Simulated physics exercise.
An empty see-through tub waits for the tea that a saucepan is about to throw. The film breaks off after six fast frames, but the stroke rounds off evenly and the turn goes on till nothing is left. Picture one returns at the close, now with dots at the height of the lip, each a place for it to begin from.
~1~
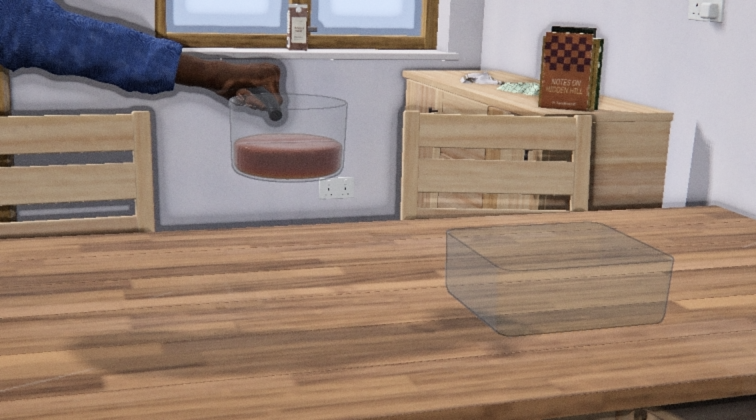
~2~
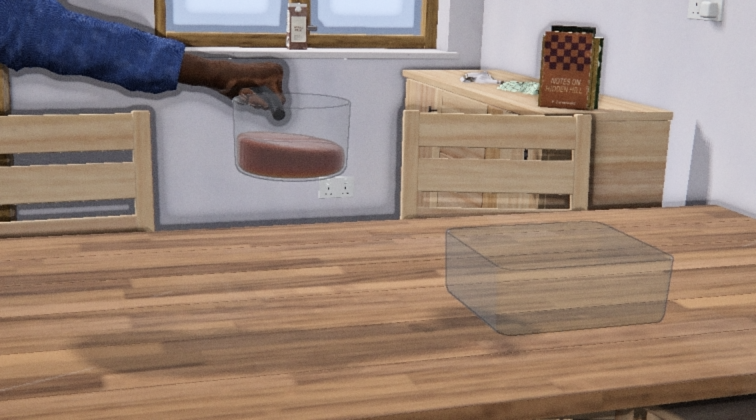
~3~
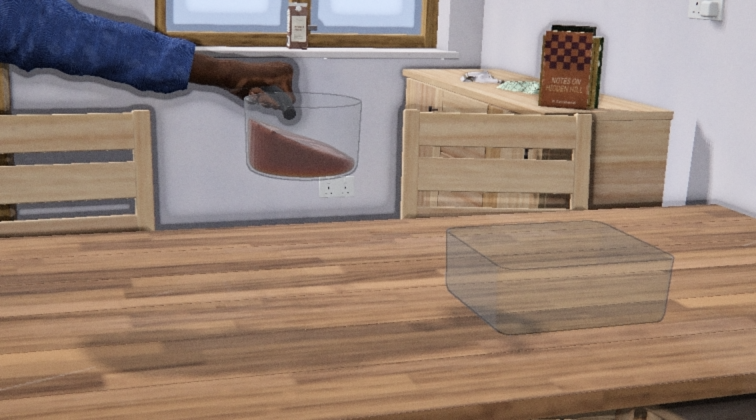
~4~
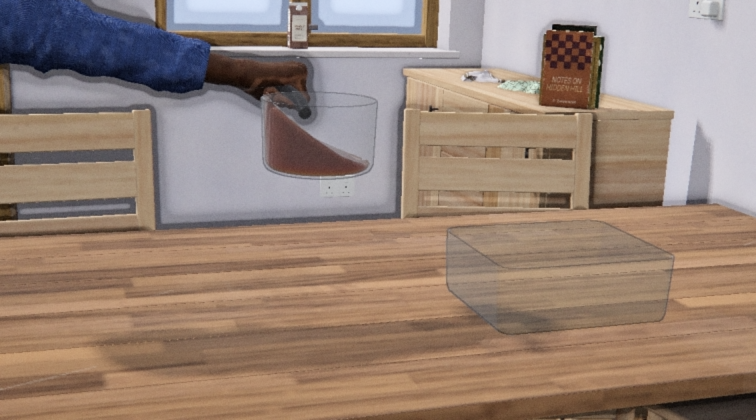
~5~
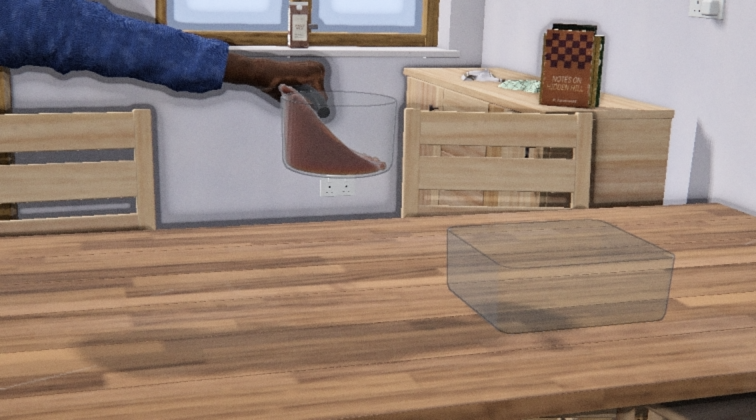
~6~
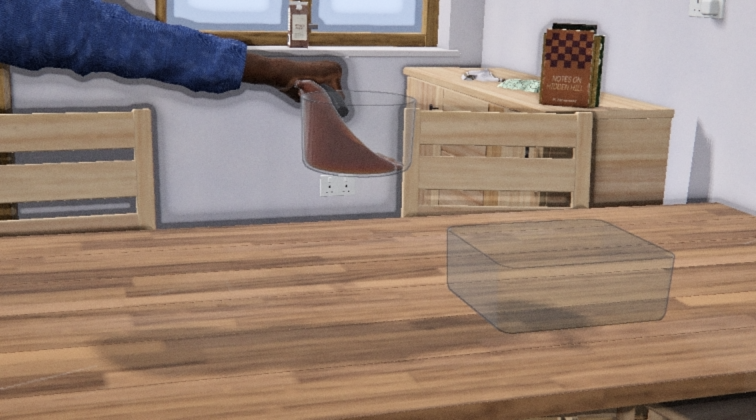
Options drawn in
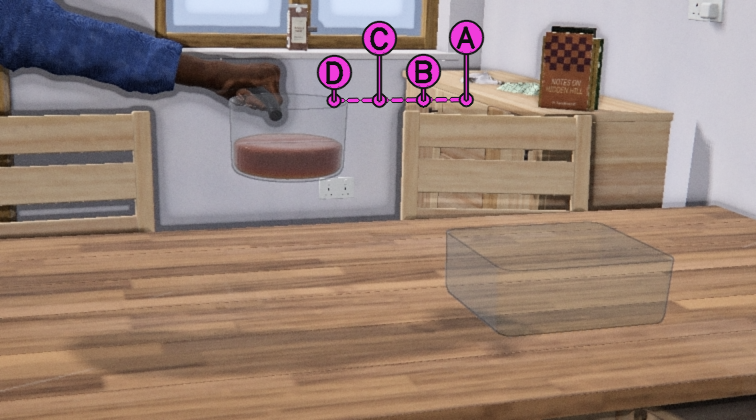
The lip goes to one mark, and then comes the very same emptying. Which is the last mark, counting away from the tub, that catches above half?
Use spot C.
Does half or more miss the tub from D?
Yes, that goes wrong.
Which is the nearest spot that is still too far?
Spot D.
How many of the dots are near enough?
Three of them.
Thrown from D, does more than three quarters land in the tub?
No, it does not.
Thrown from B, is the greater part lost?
No.
On the marked copy, A at (466, 99); B at (423, 99); C at (379, 100); D at (334, 100).
For spot A, about 91 % lands in the tub, 4 % falls short and 5 % goes beside or beyond.
For spot B, about 91 % lands in the tub, 3 % falls short and 6 % goes beside or beyond.
For spot C, about 90 % lands in the tub, 4 % falls short and 5 % goes beside or beyond.
For spot D, about 27 % lands in the tub, 70 % falls short and 3 % goes beside or beyond.
